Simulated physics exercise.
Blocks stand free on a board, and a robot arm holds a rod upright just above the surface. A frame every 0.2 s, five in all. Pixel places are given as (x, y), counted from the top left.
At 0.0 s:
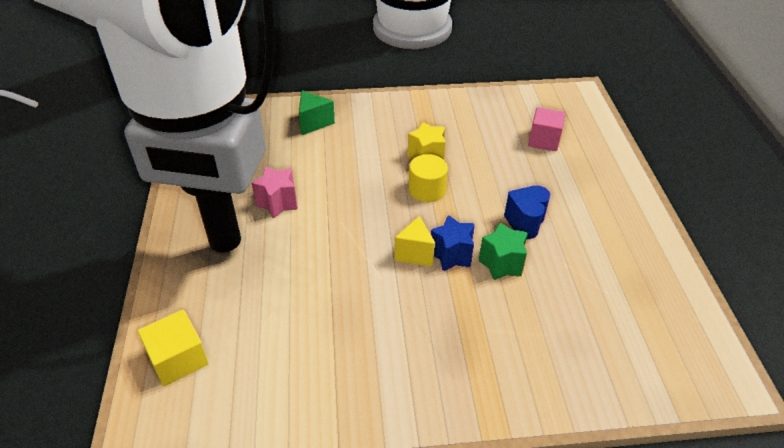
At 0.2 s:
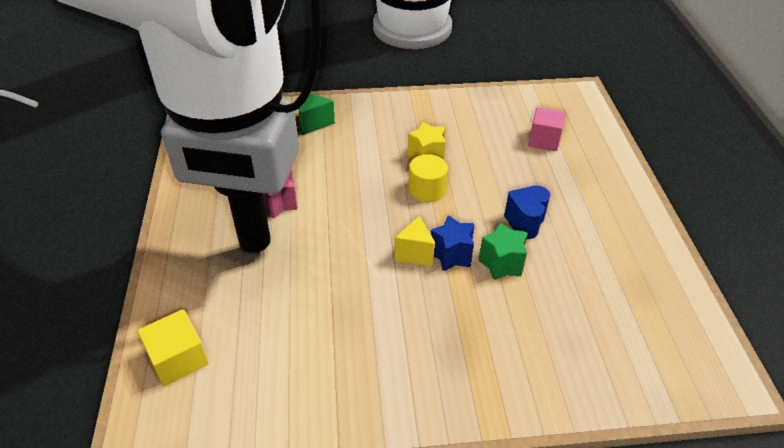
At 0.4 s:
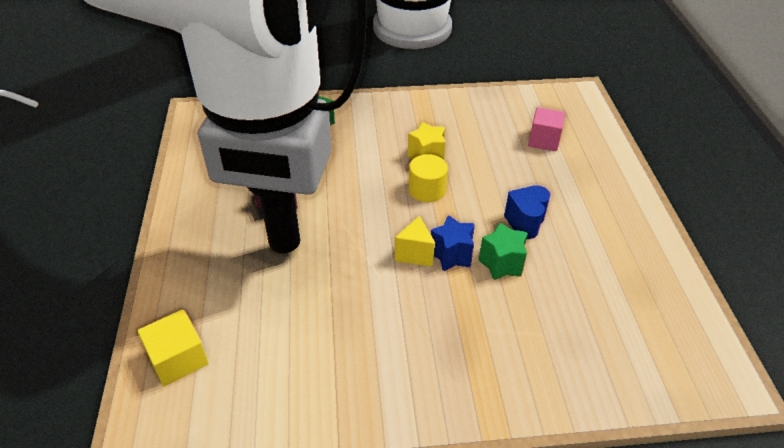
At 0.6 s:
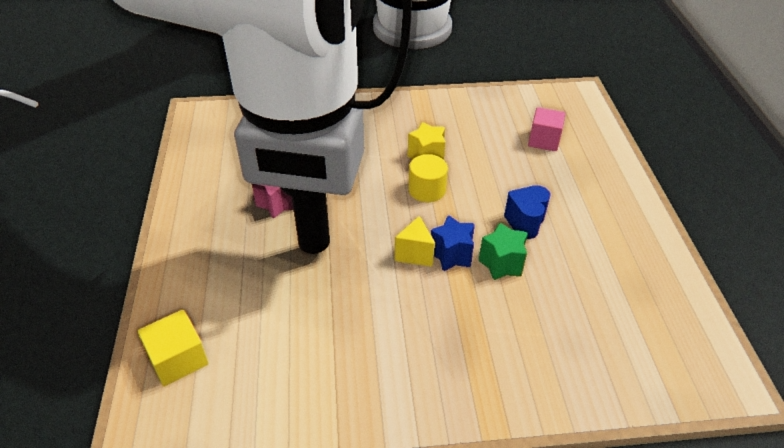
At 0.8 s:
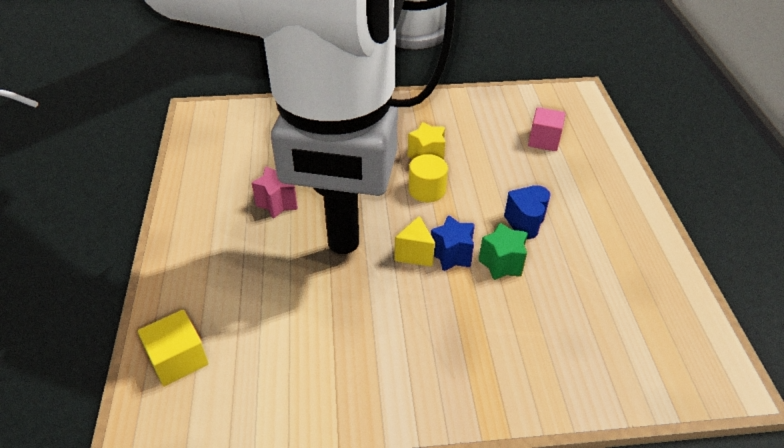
The footage shows a robot arm holding a dark upright rod over a wooden board scattered with yellow, blue, green and pink blocks. The arm moves the rod steadily rightward from the left side, while the blocks stay still.
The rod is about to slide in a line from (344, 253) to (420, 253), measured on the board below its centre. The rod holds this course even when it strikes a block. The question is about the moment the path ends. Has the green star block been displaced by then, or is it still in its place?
That block is going to get moved.
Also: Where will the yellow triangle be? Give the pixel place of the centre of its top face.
It comes to (450, 233).
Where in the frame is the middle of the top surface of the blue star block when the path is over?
Answer: (483, 227).
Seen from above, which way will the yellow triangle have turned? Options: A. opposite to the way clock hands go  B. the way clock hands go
A
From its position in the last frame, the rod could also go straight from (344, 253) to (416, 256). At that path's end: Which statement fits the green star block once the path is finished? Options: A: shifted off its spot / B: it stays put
(A)
What follows on the original path. Halfway along, rod (382, 243); nothing pushed yet.
At the end, rod (420, 243); yellow triangle (450, 233), turned 20° anticlockwise; yellow disc not moved; blue star block (483, 227); green star block (523, 239), turned 20° clockwise.
